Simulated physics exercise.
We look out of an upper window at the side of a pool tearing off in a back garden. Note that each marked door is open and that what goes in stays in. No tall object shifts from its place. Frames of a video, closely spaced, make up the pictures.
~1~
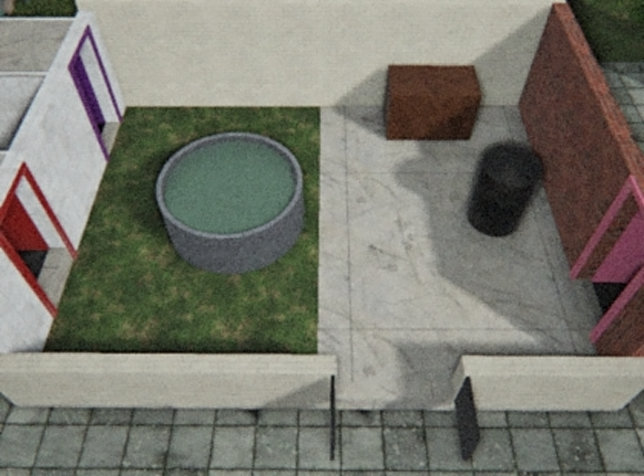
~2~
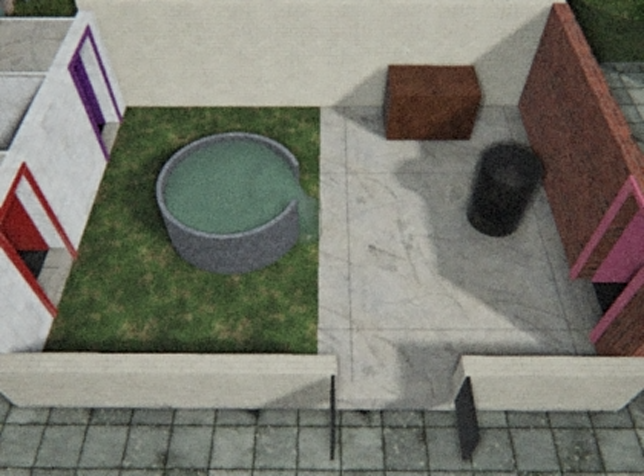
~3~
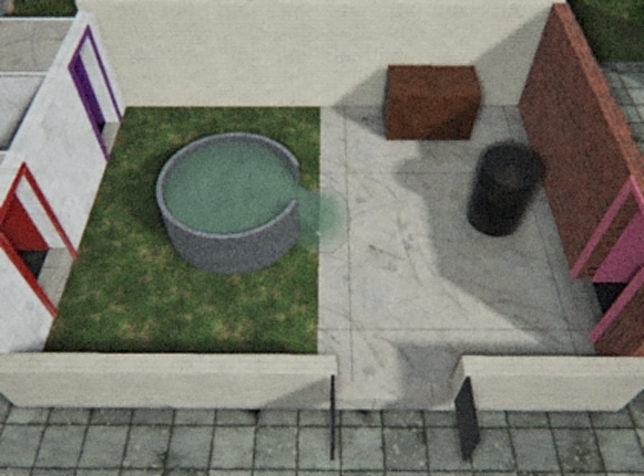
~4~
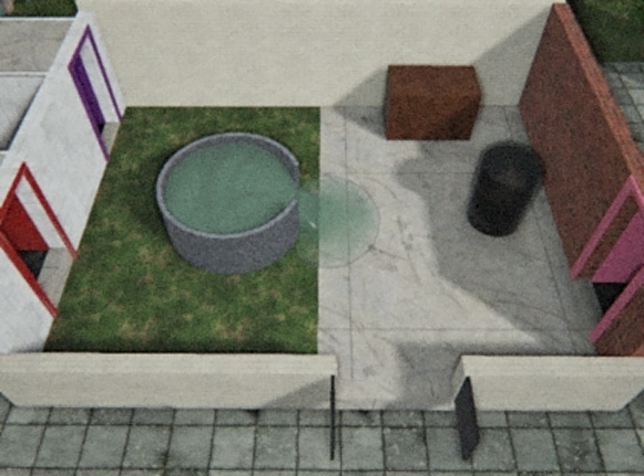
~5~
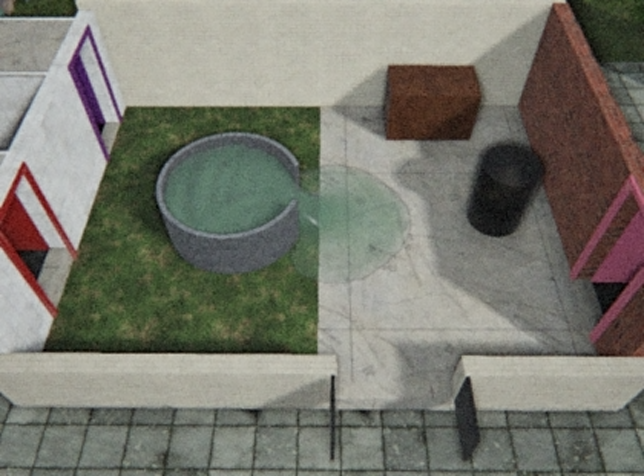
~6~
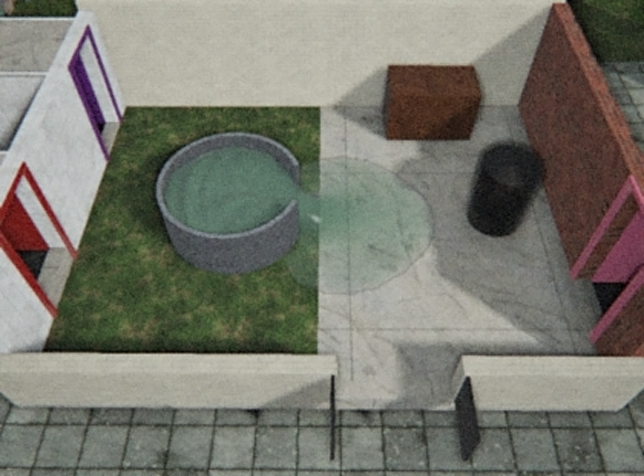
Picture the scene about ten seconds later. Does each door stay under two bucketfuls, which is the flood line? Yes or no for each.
Purple door - yes, stays under; pink door - no, it floods; red door - yes, stays under.
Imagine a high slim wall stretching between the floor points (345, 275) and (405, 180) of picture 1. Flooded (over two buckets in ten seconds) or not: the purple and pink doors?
Purple: Over the threshold. Pink: Within bounds.
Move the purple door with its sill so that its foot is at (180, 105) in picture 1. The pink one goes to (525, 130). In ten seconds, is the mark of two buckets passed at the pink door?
I'd say the pink door beats the mark.
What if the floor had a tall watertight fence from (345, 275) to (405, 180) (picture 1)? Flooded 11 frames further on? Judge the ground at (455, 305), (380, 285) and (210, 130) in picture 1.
Spared, spared, then spared.
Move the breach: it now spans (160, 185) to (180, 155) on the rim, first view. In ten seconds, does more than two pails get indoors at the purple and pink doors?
Result - purple overshoots, pink undershoots.
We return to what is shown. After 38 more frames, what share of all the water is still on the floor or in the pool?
Roughly 88 per cent.
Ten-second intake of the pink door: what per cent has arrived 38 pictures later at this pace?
Estimate: Roughly 80 %.
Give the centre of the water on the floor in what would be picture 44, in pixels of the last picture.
The water centres close to (381, 222).
A moment on, water covers 35 % of the floor; the purple door not reached, the pink door not reached, the red door not reached.
Next, water covers 45 % of the floor; the purple door not reached, the pink door over two buckets in, the red door not reached.
Then, water covers 50 % of the floor; the purple door not reached, the pink door far over two buckets in, the red door not reached.
Later, water covers 60 % of the floor; the purple door not reached, the pink door far over two buckets in, the red door not reached.
In the end, water covers 85 % of the floor; the purple door not reached, the pink door far over two buckets in, the red door not reached.
